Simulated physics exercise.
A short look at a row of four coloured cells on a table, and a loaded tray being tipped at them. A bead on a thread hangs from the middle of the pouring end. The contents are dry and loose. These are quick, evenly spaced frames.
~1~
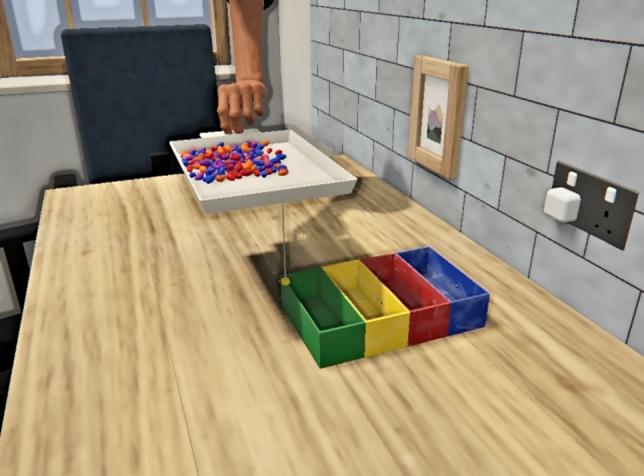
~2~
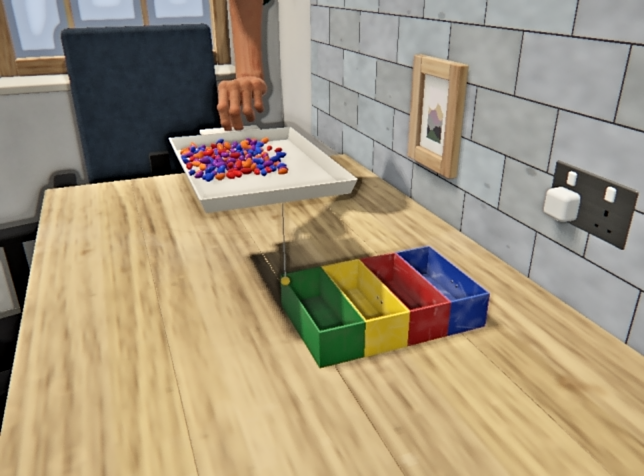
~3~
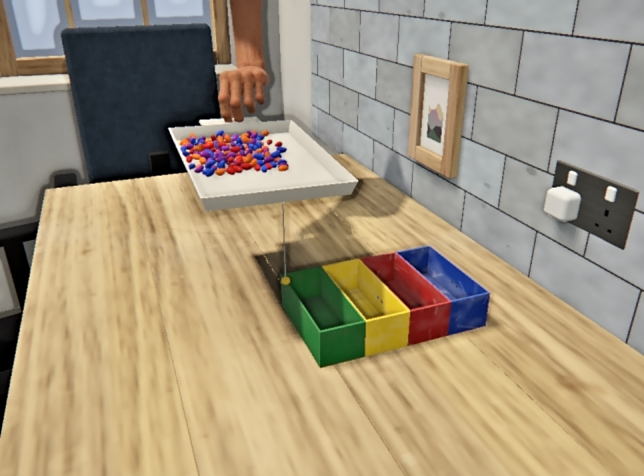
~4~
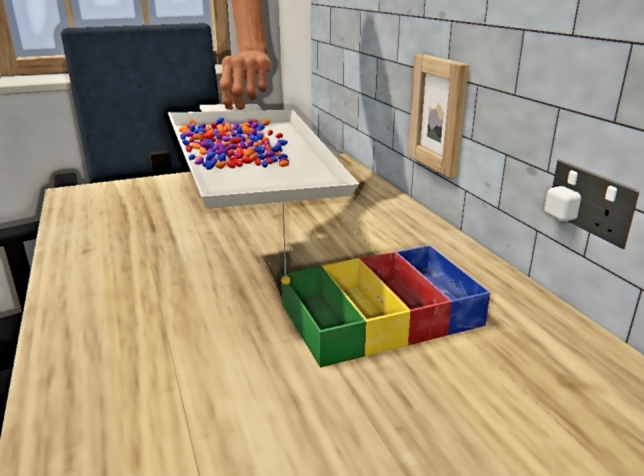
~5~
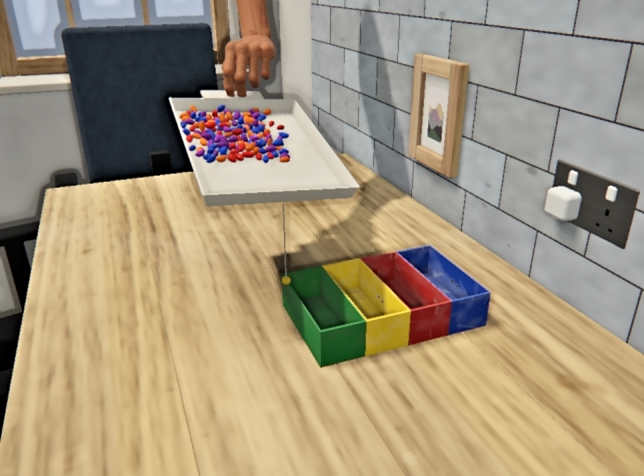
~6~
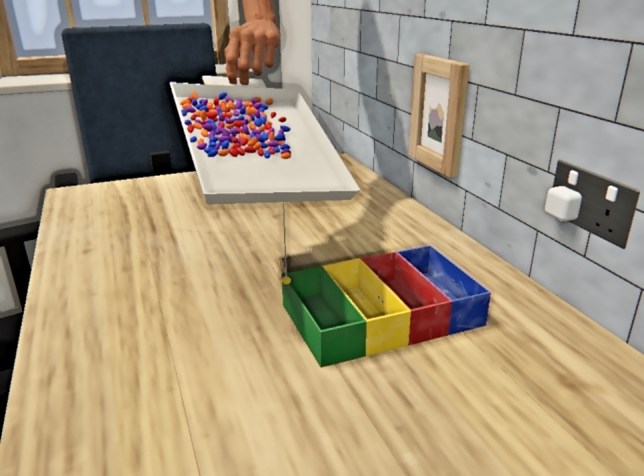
On a wooden table, a hand gradually tilts a tray of small colourful pieces.
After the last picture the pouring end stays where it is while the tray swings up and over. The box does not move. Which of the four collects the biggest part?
The yellow one ends fullest.
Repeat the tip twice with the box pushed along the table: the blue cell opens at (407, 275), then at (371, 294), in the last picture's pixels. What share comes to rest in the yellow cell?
First some 40, then 10 per cent.
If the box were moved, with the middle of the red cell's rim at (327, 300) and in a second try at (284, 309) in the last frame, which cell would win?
In turn: The blue one; the blue one.
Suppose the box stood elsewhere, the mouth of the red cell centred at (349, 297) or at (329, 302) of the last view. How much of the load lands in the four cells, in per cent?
In turn 100 and 100 in a hundred.
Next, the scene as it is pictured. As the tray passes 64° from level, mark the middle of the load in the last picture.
Near (320, 181).
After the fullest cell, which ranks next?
Next in line is green.
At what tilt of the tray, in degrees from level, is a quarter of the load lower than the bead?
Near 75 degrees.
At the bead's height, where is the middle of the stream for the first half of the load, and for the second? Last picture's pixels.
First near (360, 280), later near (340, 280).
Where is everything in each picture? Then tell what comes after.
The first frame shows corners of the pouring end at (205, 198) and (351, 178), level; middle of the load at (236, 161), jelly beans; bead on its thread at (285, 282); green cell at (342, 342); yellow cell at (387, 331); red cell at (429, 321); blue cell at (469, 311).
The second frame shows corners of the pouring end at (205, 197) and (351, 178), level; middle of the load at (235, 159).
The third frame shows corners of the pouring end at (205, 195) and (352, 180), tipped barely, lowest at the right corner; middle of the load at (235, 153).
The fourth frame shows corners of the pouring end at (206, 193) and (353, 182), tipped a little, lowest at the right corner; middle of the load at (236, 144).
The fifth frame shows corners of the pouring end at (208, 192) and (354, 184), tipped a little, lowest at the right corner; middle of the load at (237, 135).
The sixth frame shows corners of the pouring end at (209, 190) and (354, 187), tipped clearly, lowest at the right corner; middle of the load at (238, 126); green cell at (343, 341); yellow cell at (388, 330); red cell at (430, 320); blue cell at (470, 310).
Soon after the last picture, tray tipped steeply; most on the tray; a stray few in the yellow cell; about a quarter falling or outside the box.
A little later, tray tipped past a quarter turn; about a quarter on the tray; about a third in the yellow cell; a small part in the green cell; a small part in the red cell; about a quarter falling or outside the box.
Later still, tray tipped past a quarter turn; about two thirds in the yellow cell; about a third in the green cell; a small part in the red cell; a small part falling or outside the box.
At rest, tray tipped past a quarter turn; about two thirds in the yellow cell; about a third in the green cell; a small part in the red cell; none in the blue cell; a small part outside the box.
